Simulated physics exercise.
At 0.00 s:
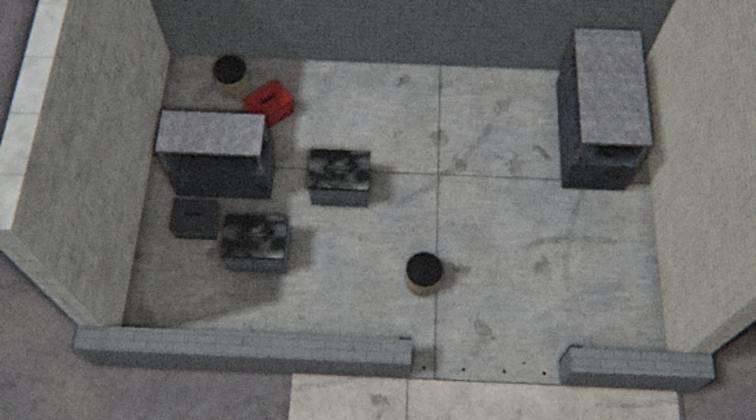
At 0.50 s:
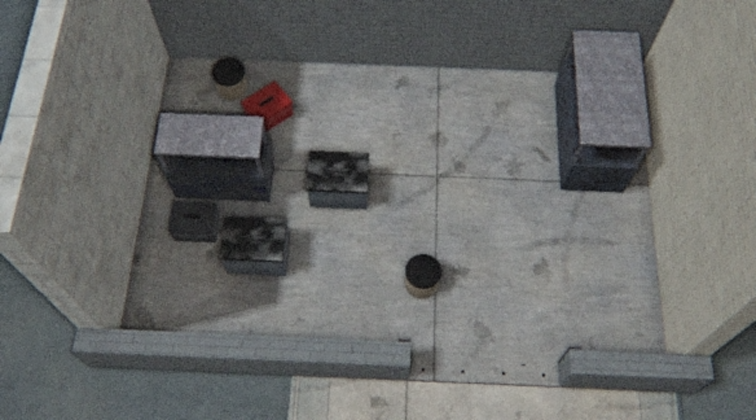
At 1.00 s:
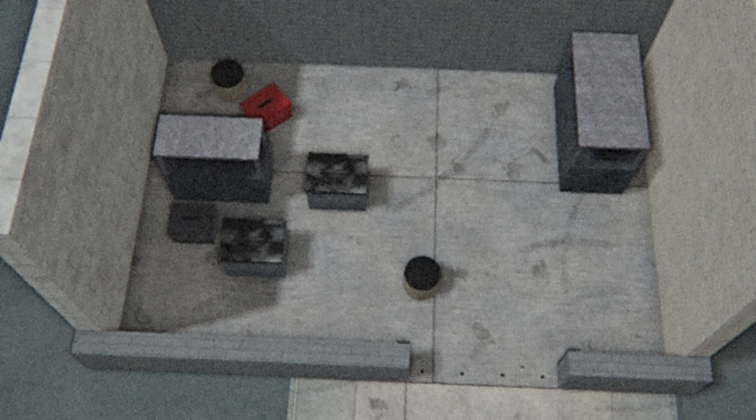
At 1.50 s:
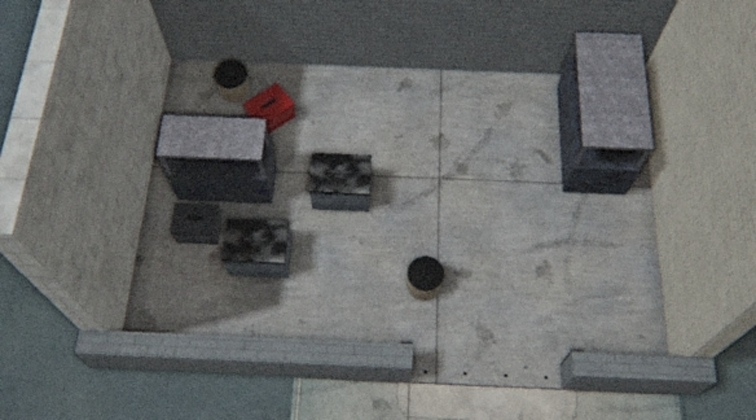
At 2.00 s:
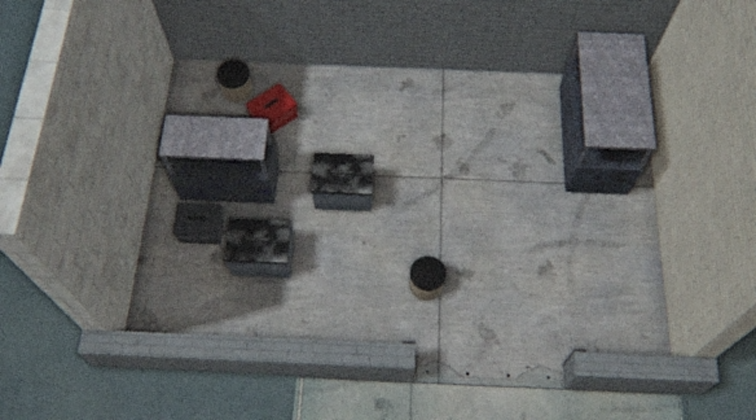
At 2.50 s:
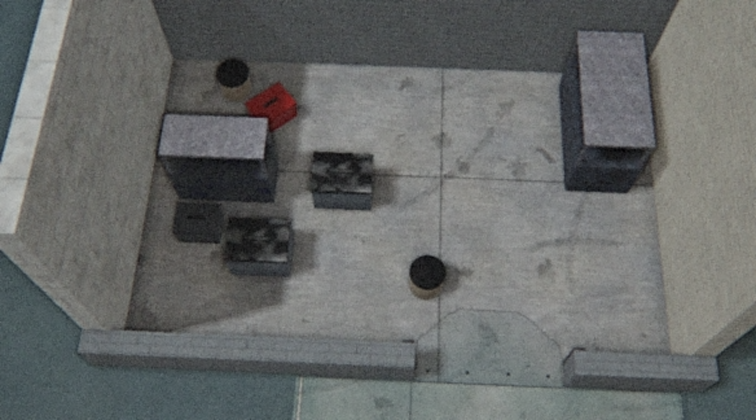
A small walled shop with a flat, pale grey floor is seen from high above, its low front wall broken by a gap. Two grey-topped dark cabinets stand left and right, with a red tote, two mottled dark chests, a dark grey box and two black-topped pails between them. The view jitters slightly, the ground outside turns bluish, and a thin sheet of water spreads in through the gap while every object stays put.
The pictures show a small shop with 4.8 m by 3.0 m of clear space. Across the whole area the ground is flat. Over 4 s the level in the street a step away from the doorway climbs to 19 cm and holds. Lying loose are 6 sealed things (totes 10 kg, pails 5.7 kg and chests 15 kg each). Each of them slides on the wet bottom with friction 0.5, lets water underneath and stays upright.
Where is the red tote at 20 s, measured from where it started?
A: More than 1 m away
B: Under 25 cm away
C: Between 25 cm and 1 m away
(C) Between 25 cm and 1 m away.
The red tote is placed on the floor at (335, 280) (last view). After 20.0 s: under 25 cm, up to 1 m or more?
I'd say it goes a long distance.
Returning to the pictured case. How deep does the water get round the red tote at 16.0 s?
About 17 cm.
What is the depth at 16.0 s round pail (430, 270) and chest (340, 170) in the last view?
Some 13 cm at the first, some 12 cm at the second.
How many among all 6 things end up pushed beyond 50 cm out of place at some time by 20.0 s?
I count 6.
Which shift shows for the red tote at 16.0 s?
Some 80 cm from the start.
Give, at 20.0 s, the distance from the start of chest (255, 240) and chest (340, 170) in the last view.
80 cm and 120 cm respectively.
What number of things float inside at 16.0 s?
It comes to 5 of them.
After 4.0 s the red tote is near (271, 103), 0.0 m from its start, aground; 0 afloat.
After 9.0 s the red tote is near (266, 105), 0.1 m from its start, aground; 0 afloat.
After 16.0 s the red tote is near (196, 104), 0.7 m from its start, afloat; 5 afloat.
After 20.0 s the red tote is near (204, 123), 0.7 m from its start, afloat; 6 afloat.
